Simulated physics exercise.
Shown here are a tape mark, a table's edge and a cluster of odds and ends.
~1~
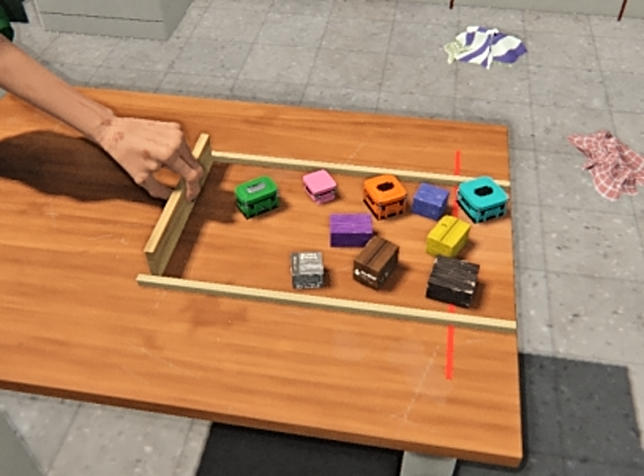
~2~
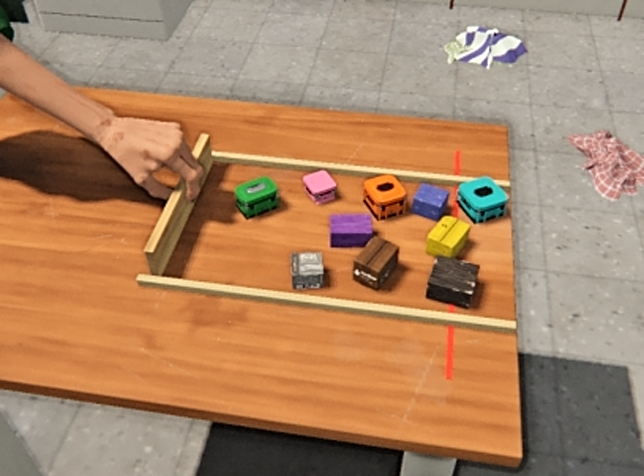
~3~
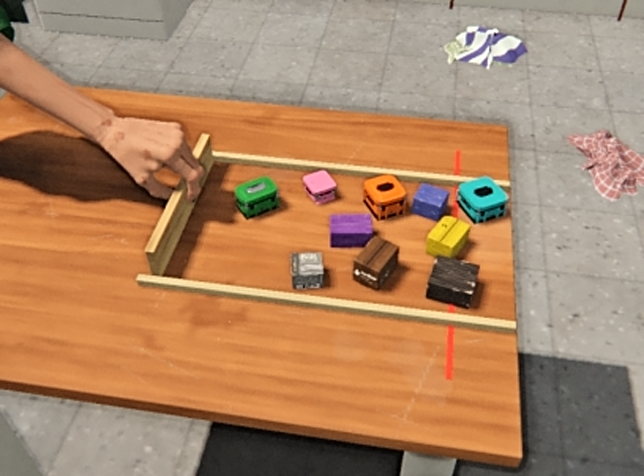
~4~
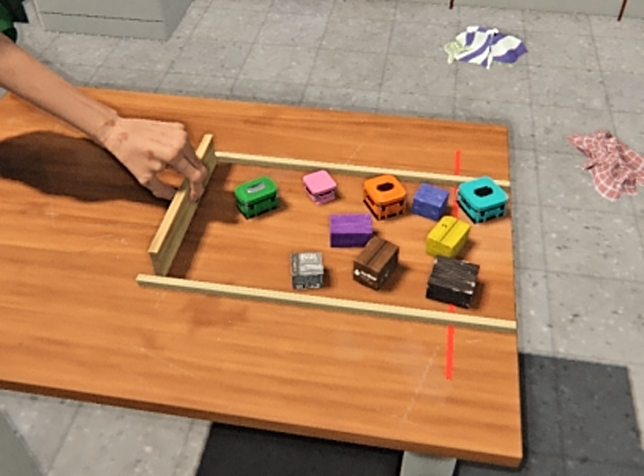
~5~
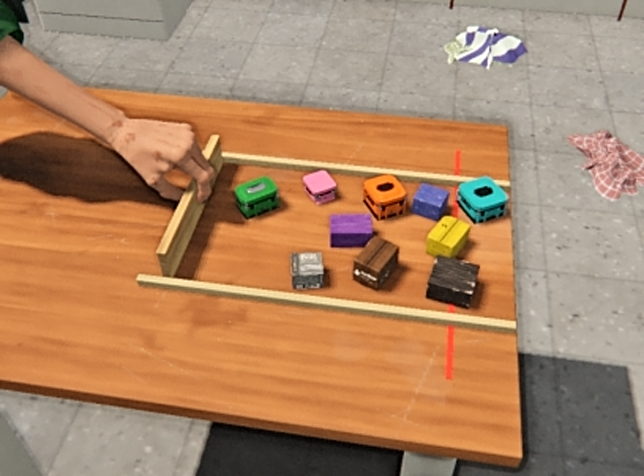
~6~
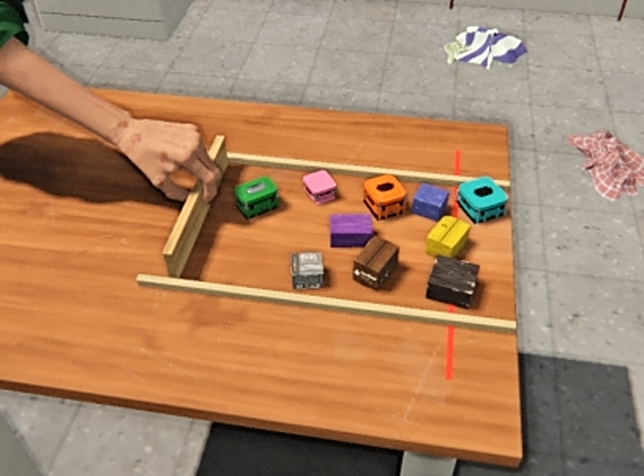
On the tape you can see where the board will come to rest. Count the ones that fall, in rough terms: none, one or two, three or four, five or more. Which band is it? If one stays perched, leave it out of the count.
The band is three or four.
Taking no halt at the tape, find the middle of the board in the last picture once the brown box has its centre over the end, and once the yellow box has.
(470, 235) and (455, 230), more or less.
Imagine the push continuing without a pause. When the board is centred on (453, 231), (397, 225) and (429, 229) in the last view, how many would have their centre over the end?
Taking the three positions in turn, the counts come to 3, 0 and 1.
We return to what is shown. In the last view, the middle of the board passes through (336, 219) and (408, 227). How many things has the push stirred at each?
I make it 6 at the first spot and 10 at the other.
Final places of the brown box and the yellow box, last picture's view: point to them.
Looks like one lands around (501, 274), and the other around (512, 243).
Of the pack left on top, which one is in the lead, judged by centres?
Ending up nearest is the yellow box.
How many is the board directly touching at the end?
It's touching 4 at the end.
A little later, none off yet; turquoise case at rest near (481, 200); black block at rest near (453, 282); yellow box at rest near (448, 239).
When it is over, the number that fall off is three or four; down, blue block, black block and turquoise case.
